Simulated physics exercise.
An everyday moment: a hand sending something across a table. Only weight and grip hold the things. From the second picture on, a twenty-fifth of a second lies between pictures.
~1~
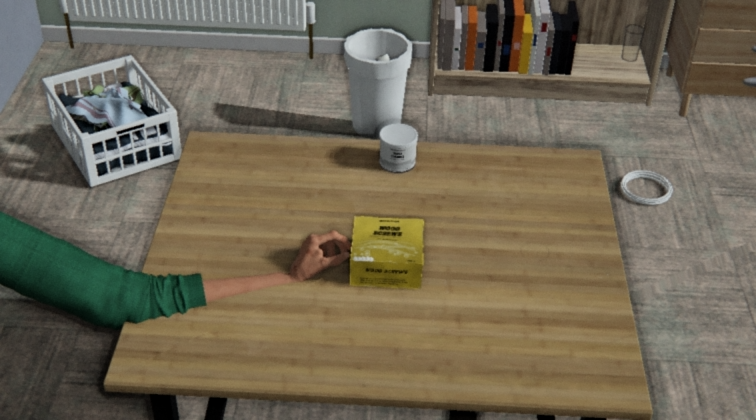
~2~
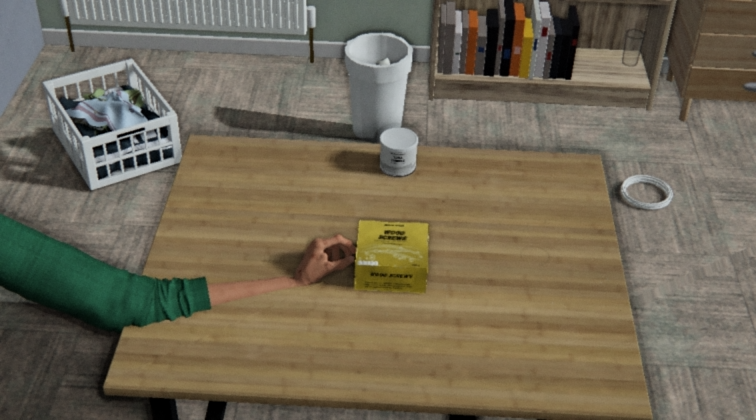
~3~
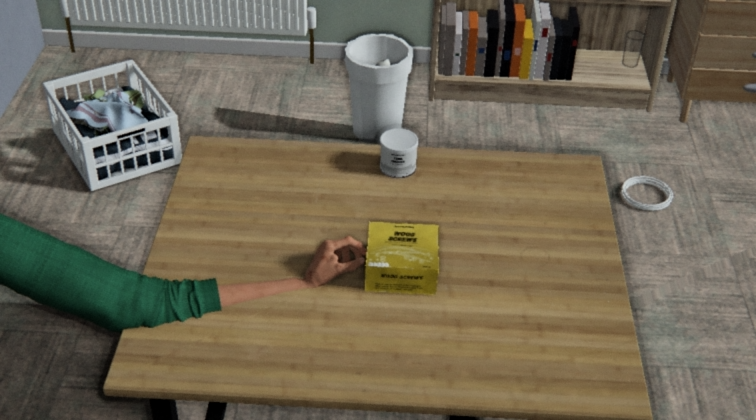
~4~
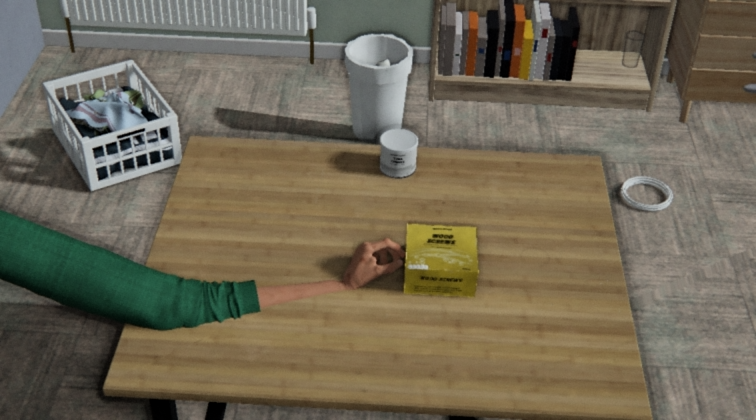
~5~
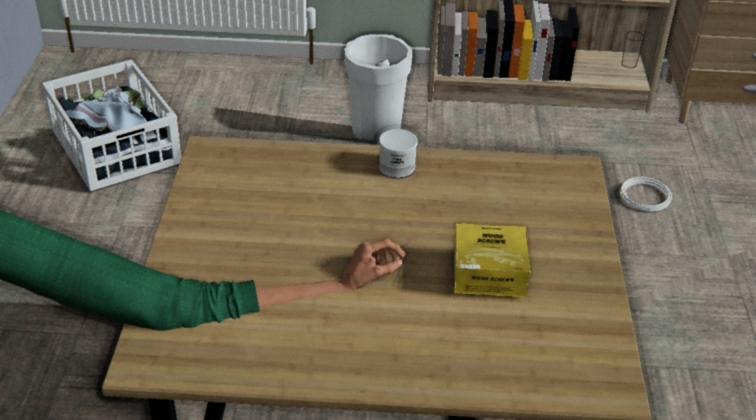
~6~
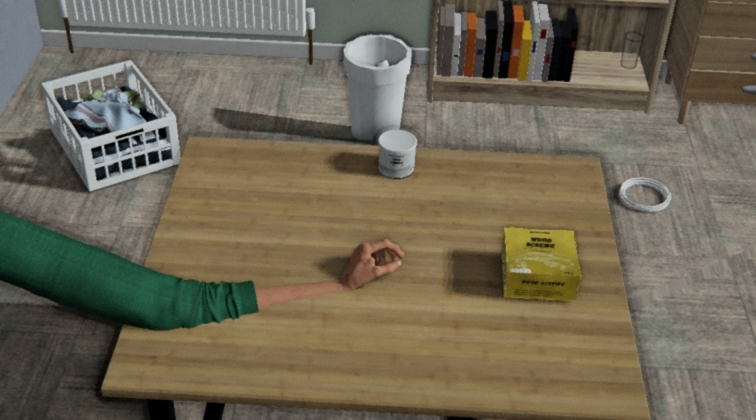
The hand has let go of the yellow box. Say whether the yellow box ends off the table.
The yellow box drops to the floor.
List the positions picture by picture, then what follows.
Under the hand; yellow box (387, 252), in the first picture.
Under the hand; yellow box (392, 256), in the second picture.
Under the hand; yellow box (403, 258), in the third picture.
Yellow box (441, 260), in the fourth picture.
Yellow box (490, 260) slid about its own width, in the fifth picture.
Yellow box (539, 264) slid about its own width, in the sixth picture.
Then, 0.20 s after the last picture, yellow box now off the table.
Then, 0.40 s after the last picture, things are still on the move.
By the end, off the table, yellow box.
